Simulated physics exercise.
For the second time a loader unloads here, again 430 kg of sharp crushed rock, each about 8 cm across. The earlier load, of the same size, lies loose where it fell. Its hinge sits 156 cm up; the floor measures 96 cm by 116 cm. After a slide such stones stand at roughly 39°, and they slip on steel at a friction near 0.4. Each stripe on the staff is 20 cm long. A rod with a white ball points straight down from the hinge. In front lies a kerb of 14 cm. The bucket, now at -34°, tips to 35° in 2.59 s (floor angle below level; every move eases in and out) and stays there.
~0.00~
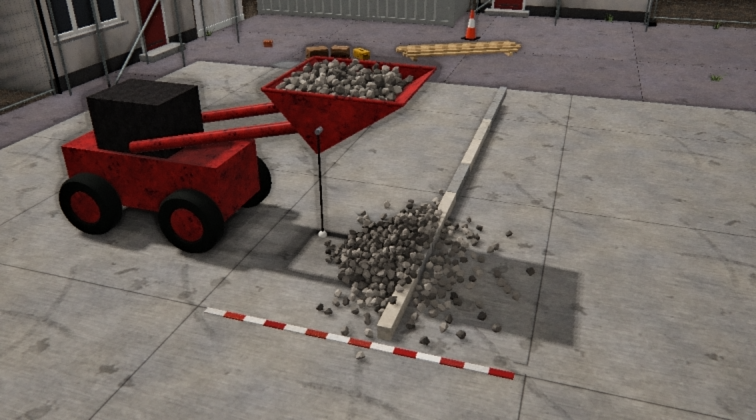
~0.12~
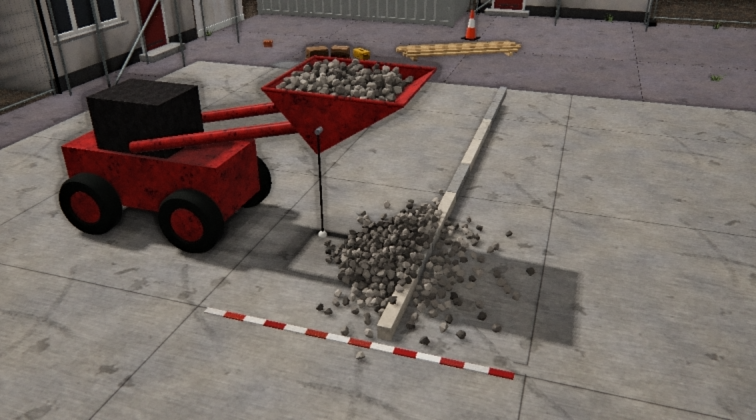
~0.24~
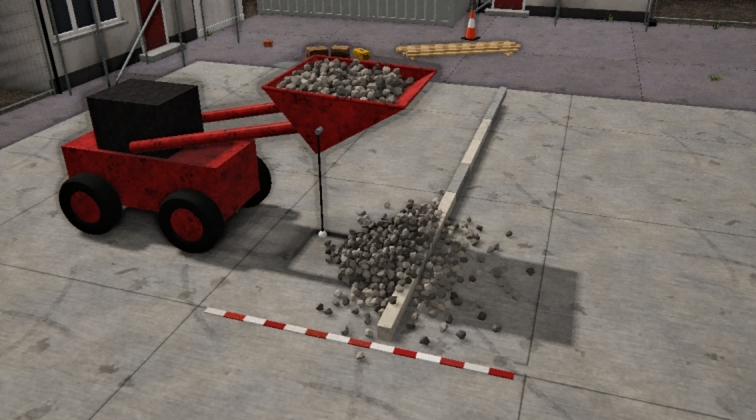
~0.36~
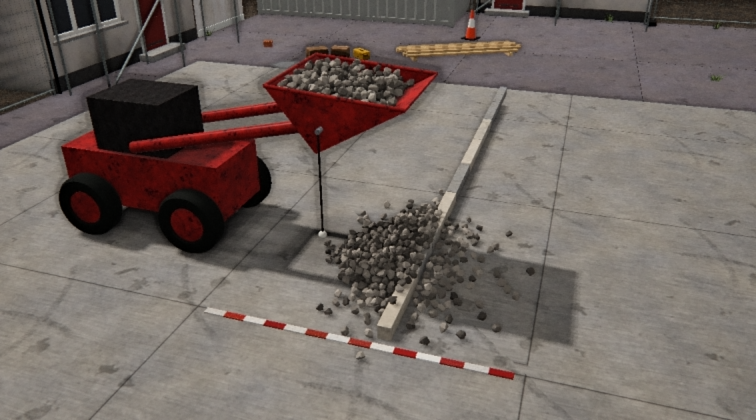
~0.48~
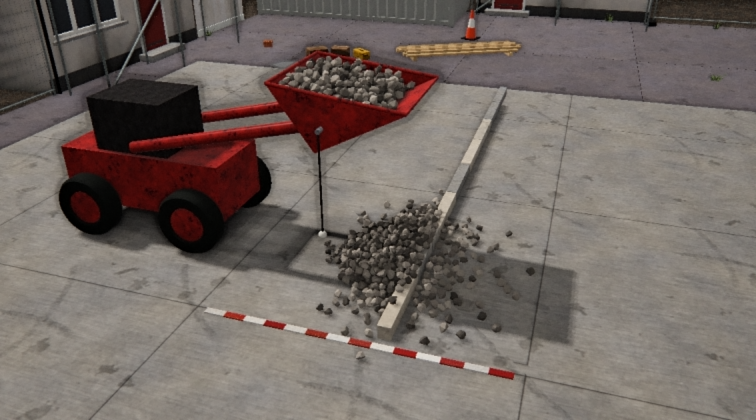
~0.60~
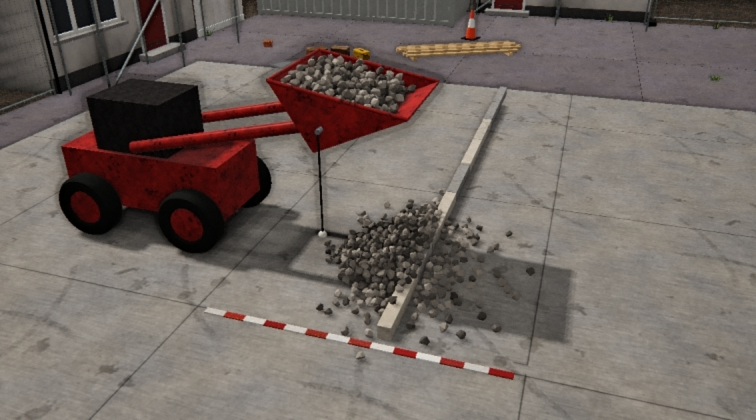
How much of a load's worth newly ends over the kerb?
Roughly 93 per cent of a load more.
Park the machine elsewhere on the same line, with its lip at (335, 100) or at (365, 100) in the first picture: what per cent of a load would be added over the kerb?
About 5 and 45 per cent.
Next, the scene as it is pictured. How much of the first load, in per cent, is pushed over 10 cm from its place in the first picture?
About 5 per cent.
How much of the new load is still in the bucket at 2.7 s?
About 40 per cent.
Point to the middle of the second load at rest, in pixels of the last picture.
Around (457, 255).
After 1.9 s the floor is at 24°; in per cent of one load, 99 in the bucket, 86 on this side of the kerb, 15 over the kerb; the foremost stones are at (505, 284).
After 2.7 s the floor is at 35°; in per cent of one load, 38 in the bucket, 112 on this side of the kerb, 50 over the kerb; the foremost stones are at (505, 284).
After 3.0 s the floor is at 35°; in per cent of one load, 12 in the bucket, 104 on this side of the kerb, 84 over the kerb; the foremost stones are at (523, 284).
After 5.8 s the floor is at 35°; in per cent of one load, 0 in the bucket, 92 on this side of the kerb, 108 over the kerb; the foremost stones are at (557, 272). Net gain over the kerb, 93.
